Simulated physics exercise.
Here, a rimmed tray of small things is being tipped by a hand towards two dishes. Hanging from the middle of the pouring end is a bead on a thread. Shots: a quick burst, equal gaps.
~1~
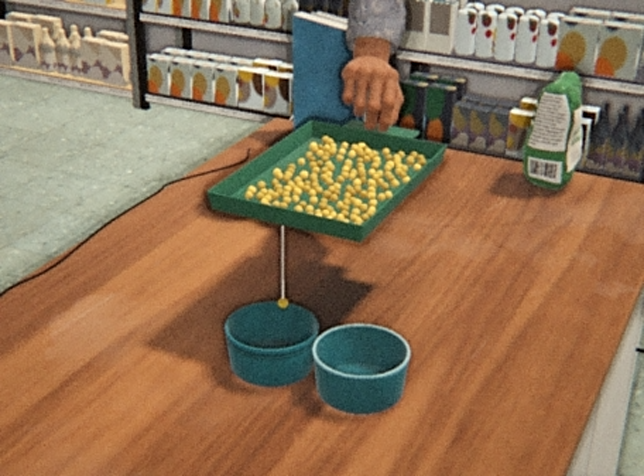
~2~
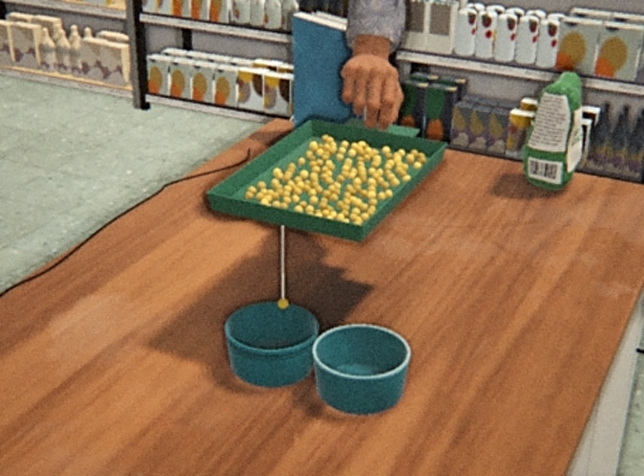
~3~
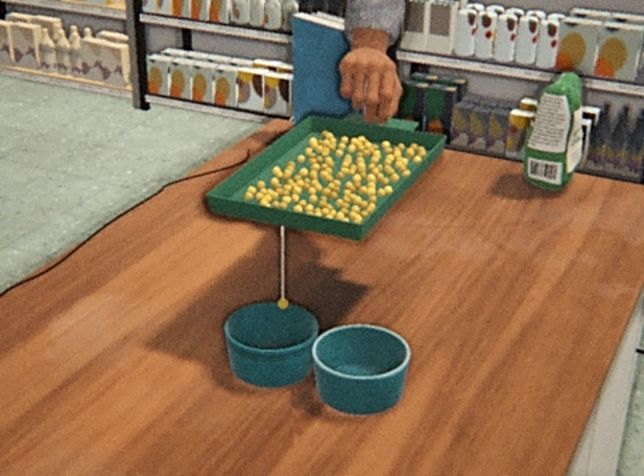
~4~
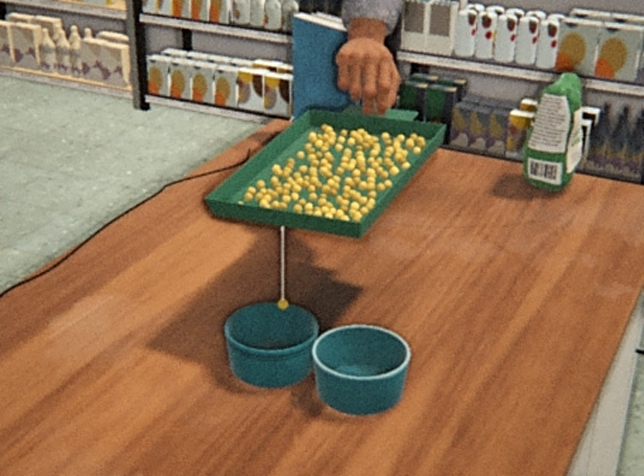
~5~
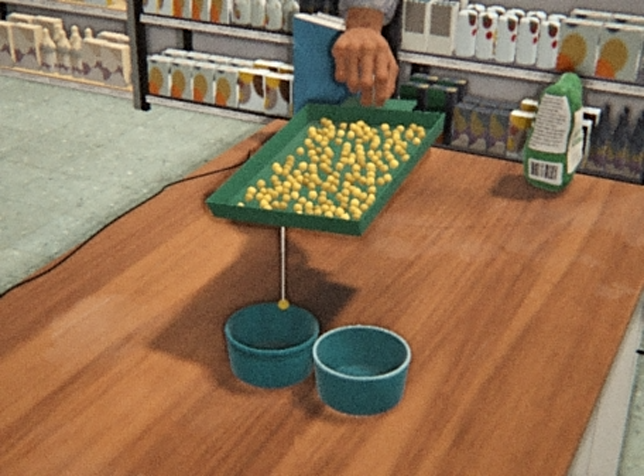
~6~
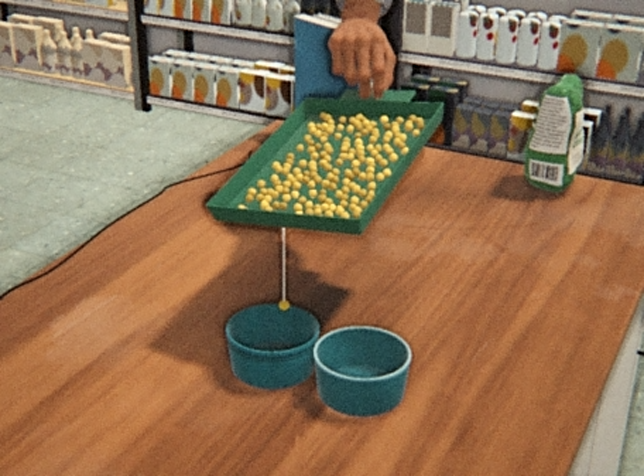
A hand slowly raises the back of a green tray of yellow balls above two dishes.
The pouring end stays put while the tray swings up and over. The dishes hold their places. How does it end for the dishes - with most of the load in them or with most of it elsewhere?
The dishes catch a minority of the load.
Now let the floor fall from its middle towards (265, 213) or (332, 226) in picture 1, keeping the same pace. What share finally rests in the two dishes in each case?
First heading 30 %, second heading 90 %.
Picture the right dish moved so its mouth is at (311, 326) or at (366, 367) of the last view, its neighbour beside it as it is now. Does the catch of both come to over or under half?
Try 1: In excess of half; try 2: Not up to half.
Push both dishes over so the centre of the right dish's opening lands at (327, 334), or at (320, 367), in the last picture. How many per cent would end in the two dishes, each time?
Close to 70 in a hundred first, close to 20 in a hundred second.
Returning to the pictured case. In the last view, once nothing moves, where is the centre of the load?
Near pixel (216, 342).
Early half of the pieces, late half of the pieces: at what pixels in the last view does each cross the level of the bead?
Near (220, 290) to start, and near (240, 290) afterwards.
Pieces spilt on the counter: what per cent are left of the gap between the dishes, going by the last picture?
That would be roughly 100 per cent.
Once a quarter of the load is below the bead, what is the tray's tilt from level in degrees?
Around 110 degrees of turn.
Shortly afterwards, tray tipped steeply; all but a few on the tray; only a few in the air.
Next, tray tipped right over; all but a few on the tray; a little outside both.
Some moments later, tray tipped past a quarter turn; near a quarter in the left dish; the bulk outside both.
In the end, tray tipped past a quarter turn; none at all in the right dish; near a quarter in the left dish; the bulk outside both.
